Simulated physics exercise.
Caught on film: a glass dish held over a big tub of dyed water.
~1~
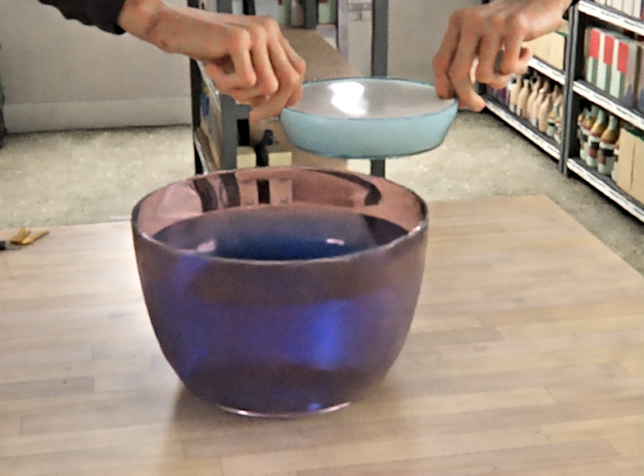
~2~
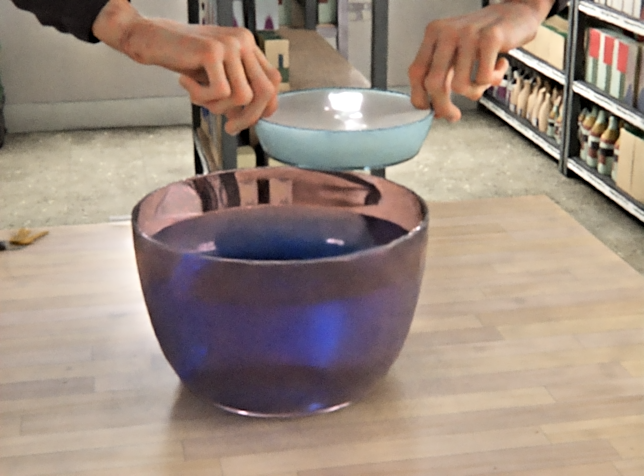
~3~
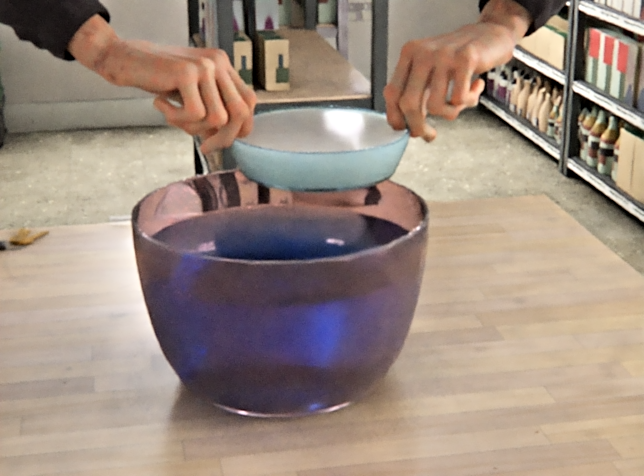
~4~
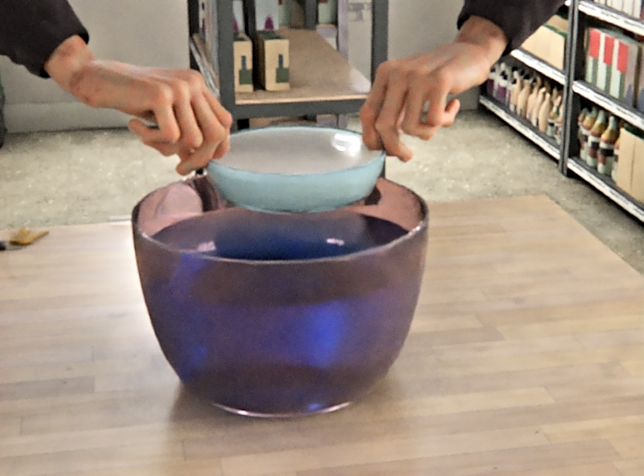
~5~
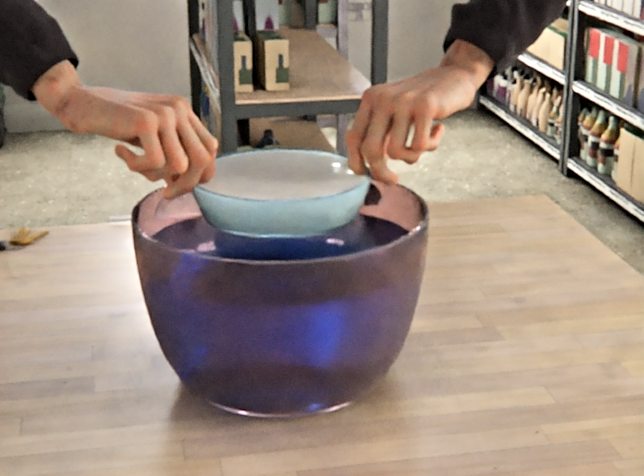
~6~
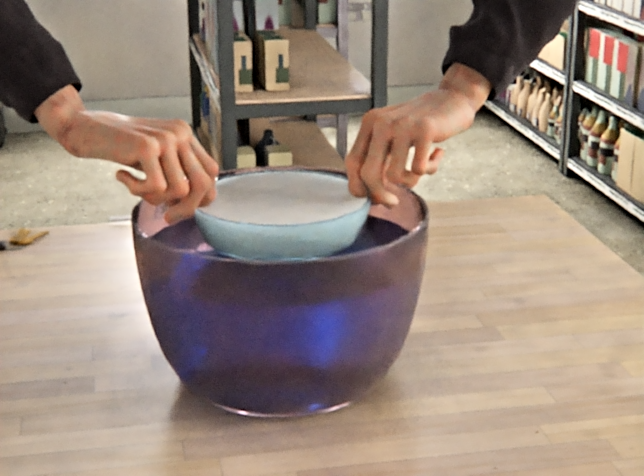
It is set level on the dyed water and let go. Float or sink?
The dish goes under.
Next, the dish dips into the dyed water.
After that, dyed water pours in over its rim.
Finally, the dish lies on the bottom.
